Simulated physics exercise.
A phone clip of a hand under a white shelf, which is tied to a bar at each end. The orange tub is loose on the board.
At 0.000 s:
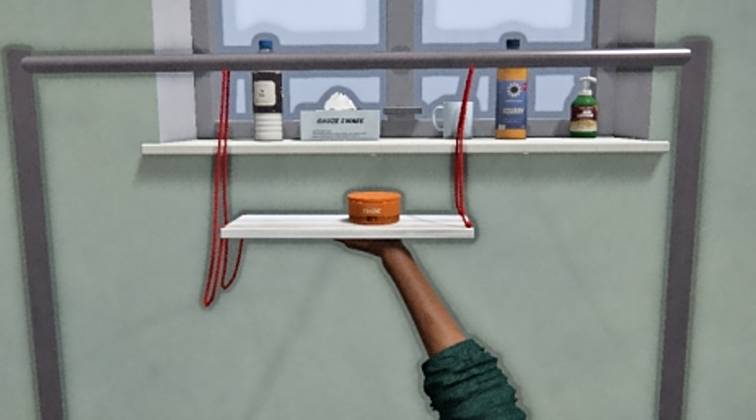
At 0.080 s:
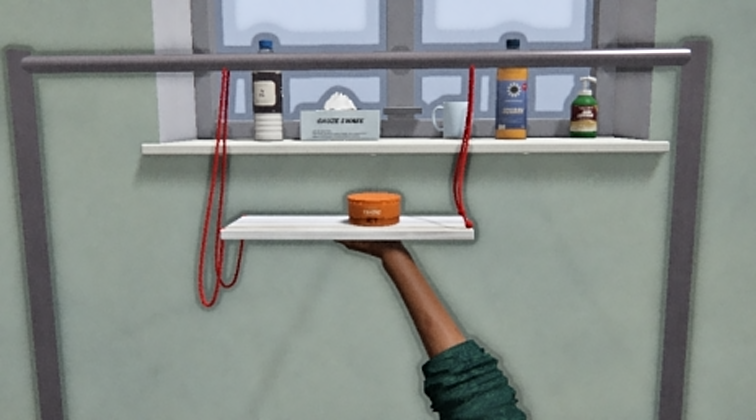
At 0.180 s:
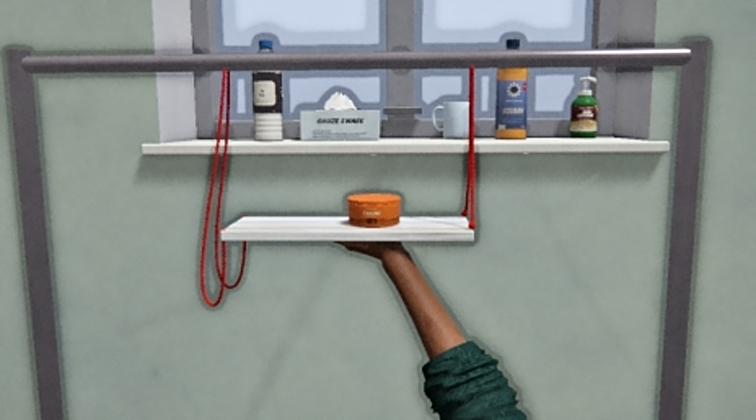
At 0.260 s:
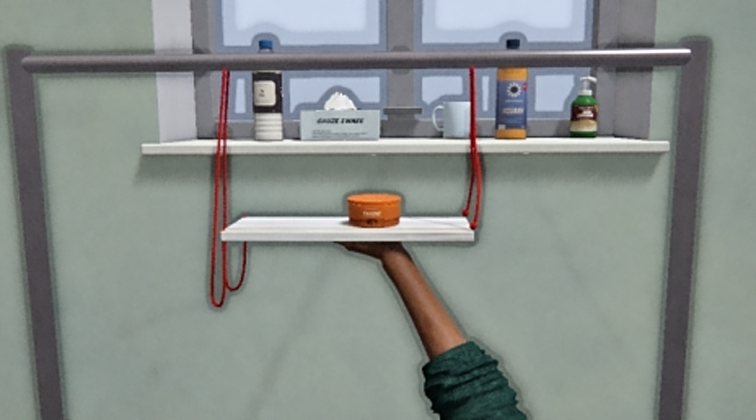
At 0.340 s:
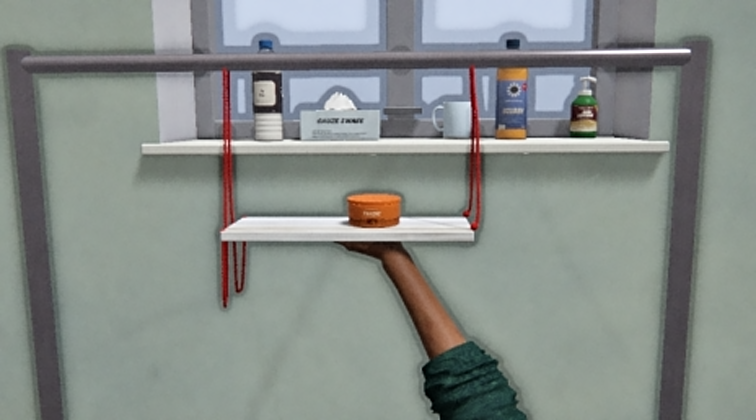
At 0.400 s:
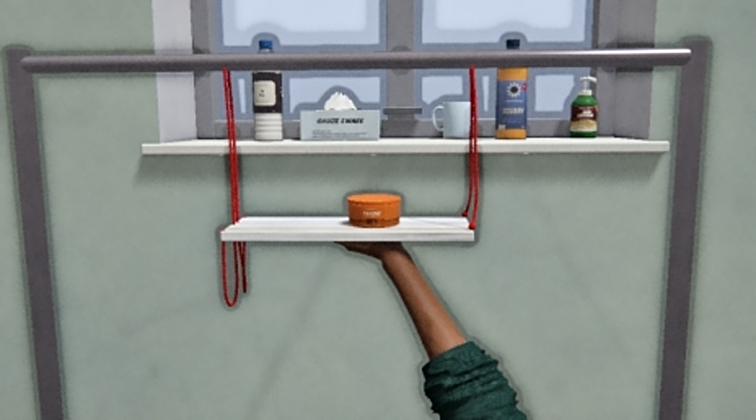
Below a windowsill, a hand holding up a still white shelf with an orange tub, slack red strings swaying slightly from a bar.
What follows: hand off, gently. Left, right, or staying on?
Outcome: The orange tub falls from the left end.
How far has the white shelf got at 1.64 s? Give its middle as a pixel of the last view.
By then it is at (341, 295).
After 1.00 s, board tipped 37° down to the left; tub falling near (213, 395).
After 1.64 s, board tipped 40° down to the left; tub on the floor.
In the end, board tipped 41° down to the left; tub on the floor. The orange tub drops leftwards.
